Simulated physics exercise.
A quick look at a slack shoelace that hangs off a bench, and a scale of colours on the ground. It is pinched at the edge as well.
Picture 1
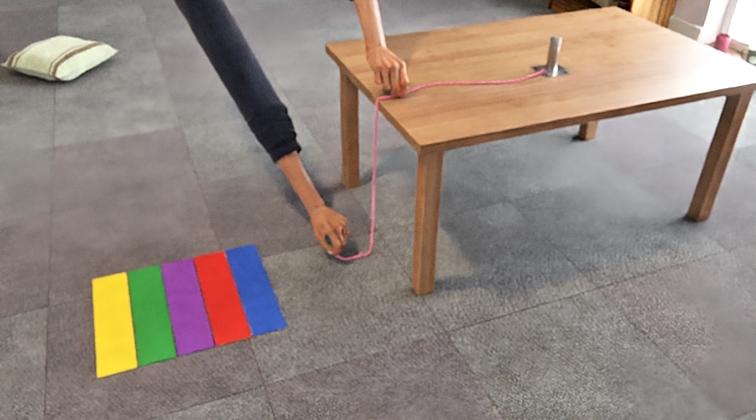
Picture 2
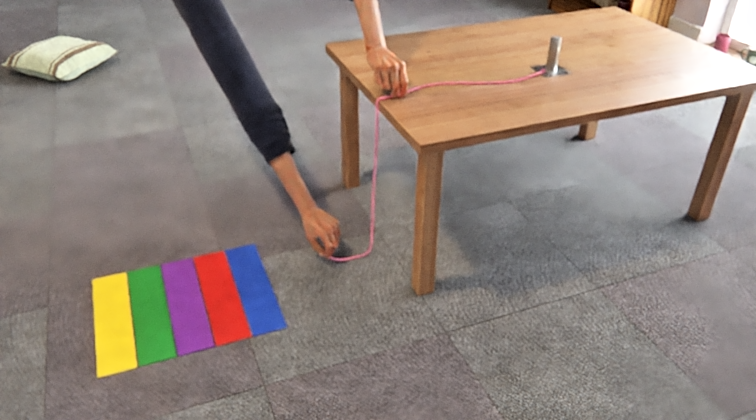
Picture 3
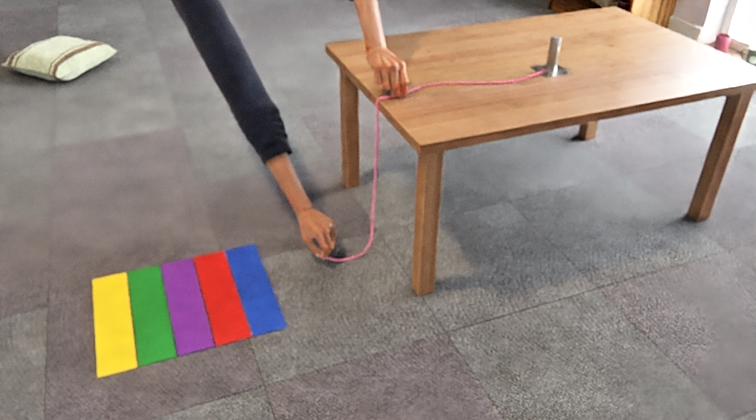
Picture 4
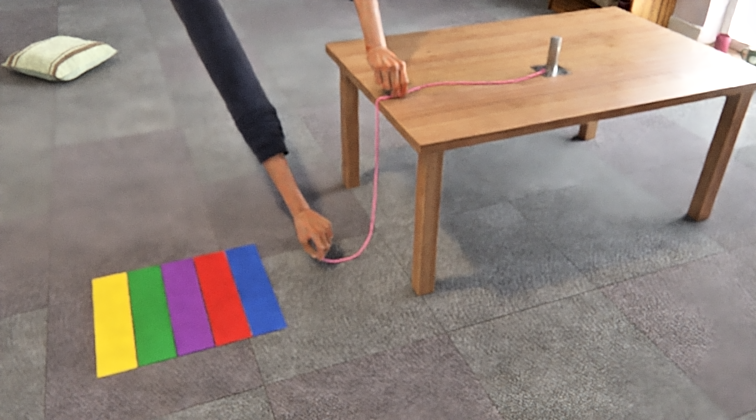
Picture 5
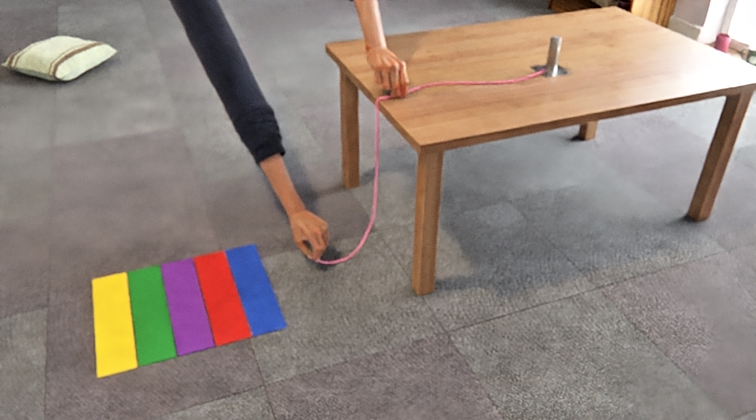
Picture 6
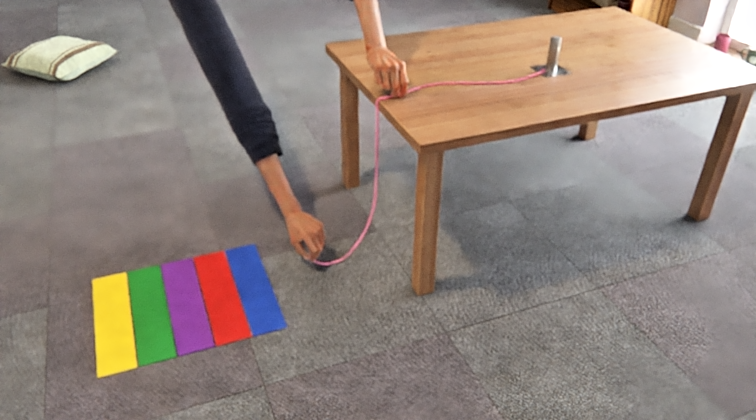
At first, one hand pins a pink cord to the edge of a wooden table while another holds its lower end near the floor, right of a mat of coloured stripes. The lower hand then shifts slightly left, drawing the end with it, and the hanging part bends into a wider curve.
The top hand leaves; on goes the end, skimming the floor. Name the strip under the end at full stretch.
It halts on the red strip.
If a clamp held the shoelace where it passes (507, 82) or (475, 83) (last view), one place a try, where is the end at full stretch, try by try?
Near (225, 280) and (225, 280).
Soon after, end near (279, 265); short of the strips.
After that, end near (242, 274); over blue.
At the stop, end near (220, 279); over red. Over red.
